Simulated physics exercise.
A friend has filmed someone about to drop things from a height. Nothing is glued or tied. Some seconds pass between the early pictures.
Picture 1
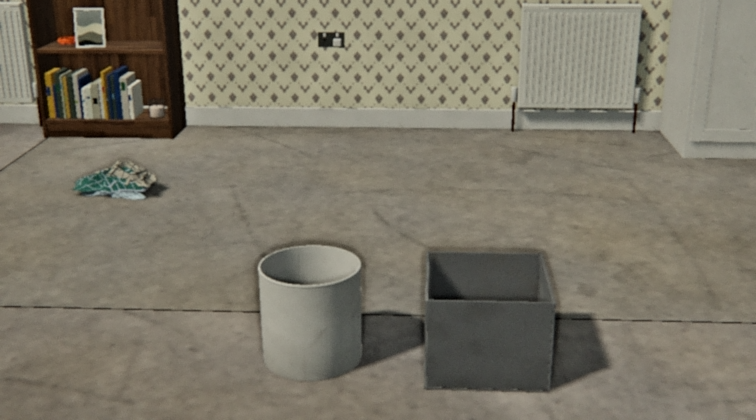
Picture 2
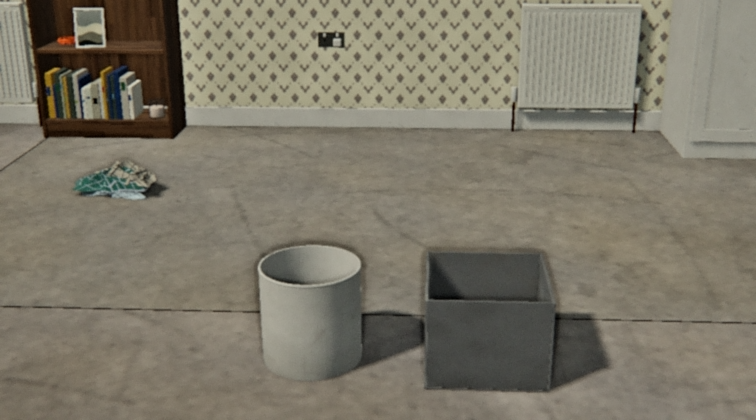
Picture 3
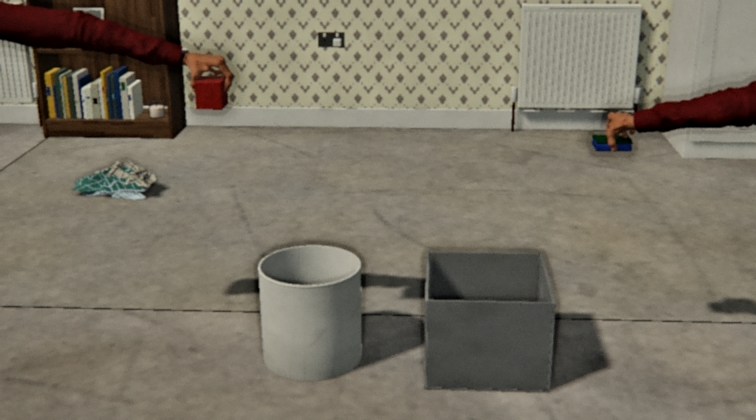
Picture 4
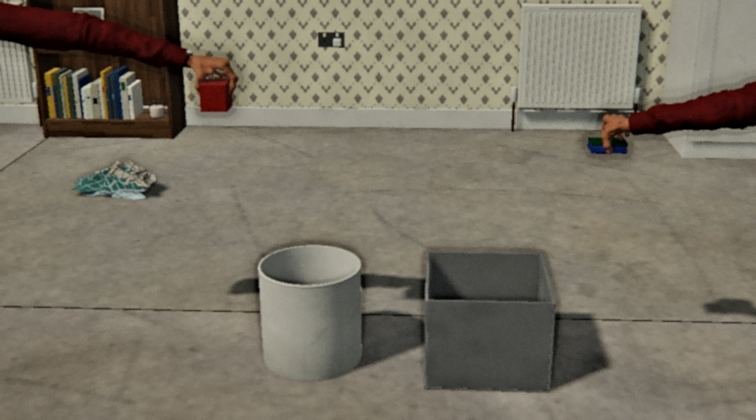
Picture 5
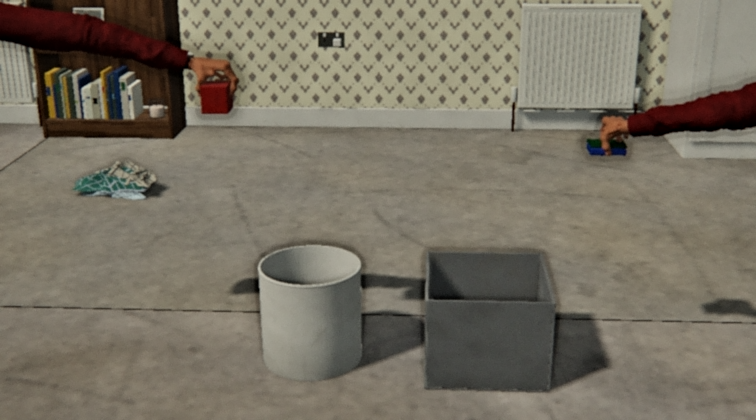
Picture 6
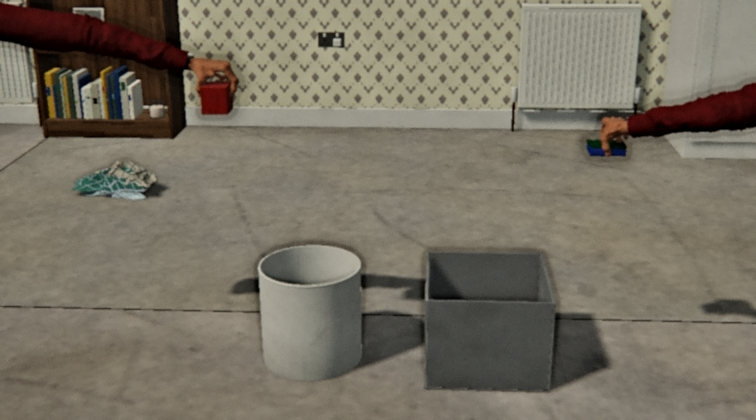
We see a pale round bucket and a dark square crate on a grey floor; two red-sleeved arms appear, the left holding a red block, the right a blue sponge, then stay nearly still with only slight shifts.
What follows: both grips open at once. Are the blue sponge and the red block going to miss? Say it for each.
In the end the blue sponge ends up outside, the red block ends up outside.
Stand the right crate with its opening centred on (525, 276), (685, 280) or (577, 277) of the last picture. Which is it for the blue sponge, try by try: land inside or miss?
In turn it ends up outside; misses; drops into the container.
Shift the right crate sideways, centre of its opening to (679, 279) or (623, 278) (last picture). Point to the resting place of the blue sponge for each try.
Resting at (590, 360) and (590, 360).
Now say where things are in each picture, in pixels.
The first frame shows right crate (485, 319).
The second frame shows left bucket (311, 311).
The third frame shows still on the way; blue sponge (612, 143); right crate (485, 319).
The fourth frame shows still on the way; red block (216, 95); left bucket (311, 311).
The fifth frame shows still on the way; blue sponge (606, 148); right crate (485, 319).
The sixth frame shows in place, still held; blue sponge (606, 148); red block (217, 98); left bucket (311, 311).
Then, 0.26 s after the last picture, blue sponge falling near (600, 230); red block falling near (222, 181).
At rest, the blue sponge misses, near (589, 359); the red block misses, near (233, 343).
